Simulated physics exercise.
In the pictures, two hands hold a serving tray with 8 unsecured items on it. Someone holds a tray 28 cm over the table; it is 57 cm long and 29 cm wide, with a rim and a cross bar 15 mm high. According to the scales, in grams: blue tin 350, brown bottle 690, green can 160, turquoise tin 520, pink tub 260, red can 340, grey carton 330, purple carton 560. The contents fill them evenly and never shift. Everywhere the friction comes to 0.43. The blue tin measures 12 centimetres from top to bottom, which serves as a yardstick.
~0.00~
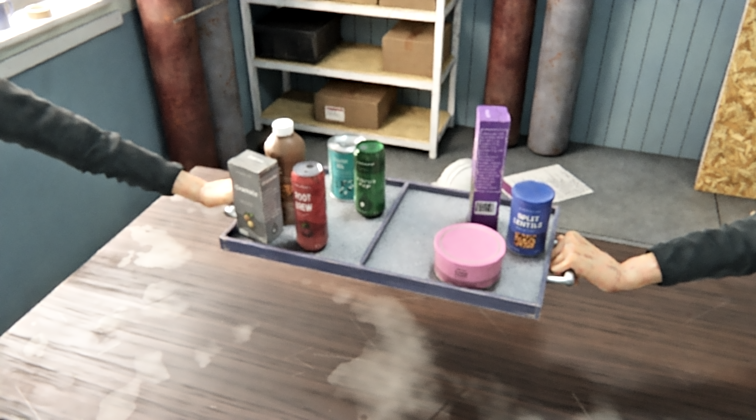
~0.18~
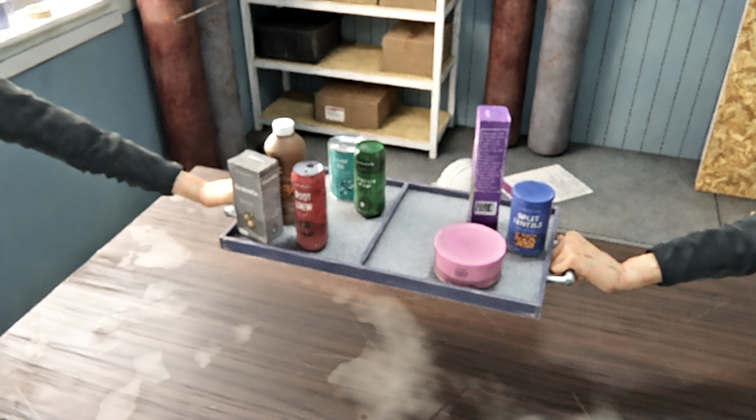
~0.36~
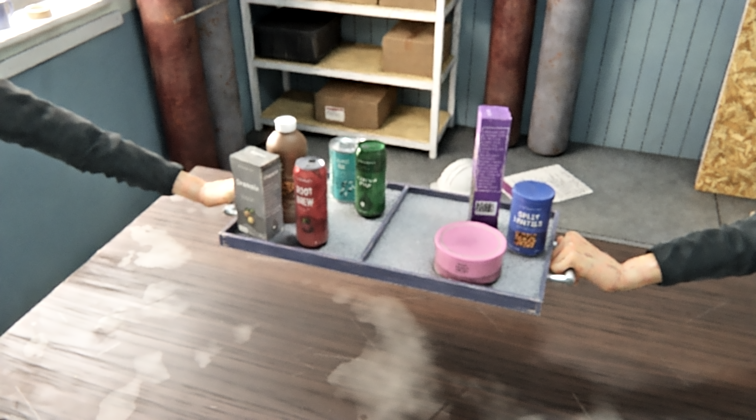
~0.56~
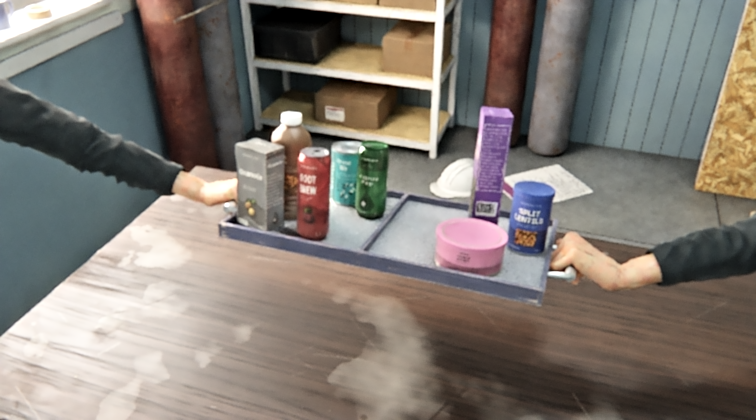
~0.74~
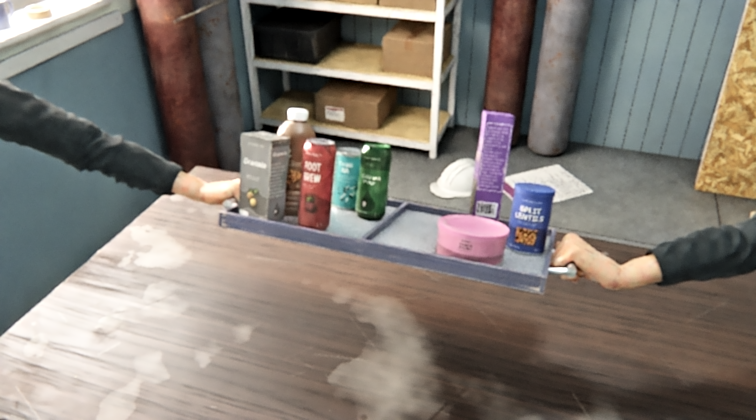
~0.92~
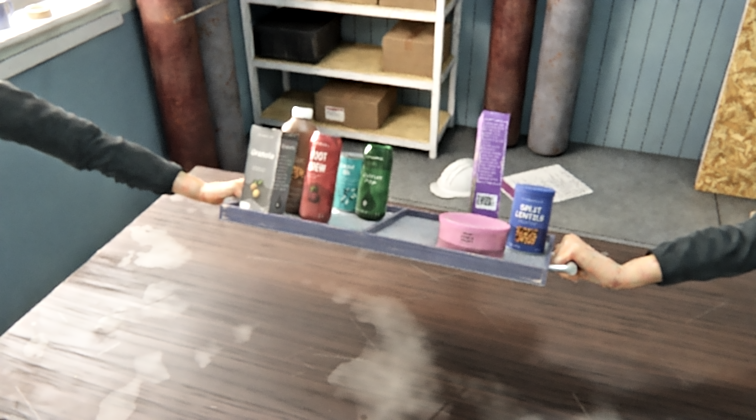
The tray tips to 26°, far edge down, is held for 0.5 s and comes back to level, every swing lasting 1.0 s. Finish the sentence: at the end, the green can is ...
Off the tray.
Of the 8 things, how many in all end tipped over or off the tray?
That comes to 6.
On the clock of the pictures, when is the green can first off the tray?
1.3 s or so.
By 1.22 s, tray at 26°, far edge down; purple carton now off the tray; green can rocked 60° off its seat near (388, 186); brown bottle rocked 58° off its seat.
By 1.52 s, tray at 26°, far edge down; brown bottle, green can and turquoise tin now off the tray; grey carton on its side; red can on its side.
By 2.12 s, tray at 12°, far edge down; red can on its side; grey carton on its side; pink tub 16 cm from its spot.
When it is over (3.1 s), off the tray, brown bottle, green can, turquoise tin and purple carton; lying over on the tray, red can and grey carton; not toppled but over 5 cm from the start, blue tin and pink tub. In the last view, green can near (479, 282).
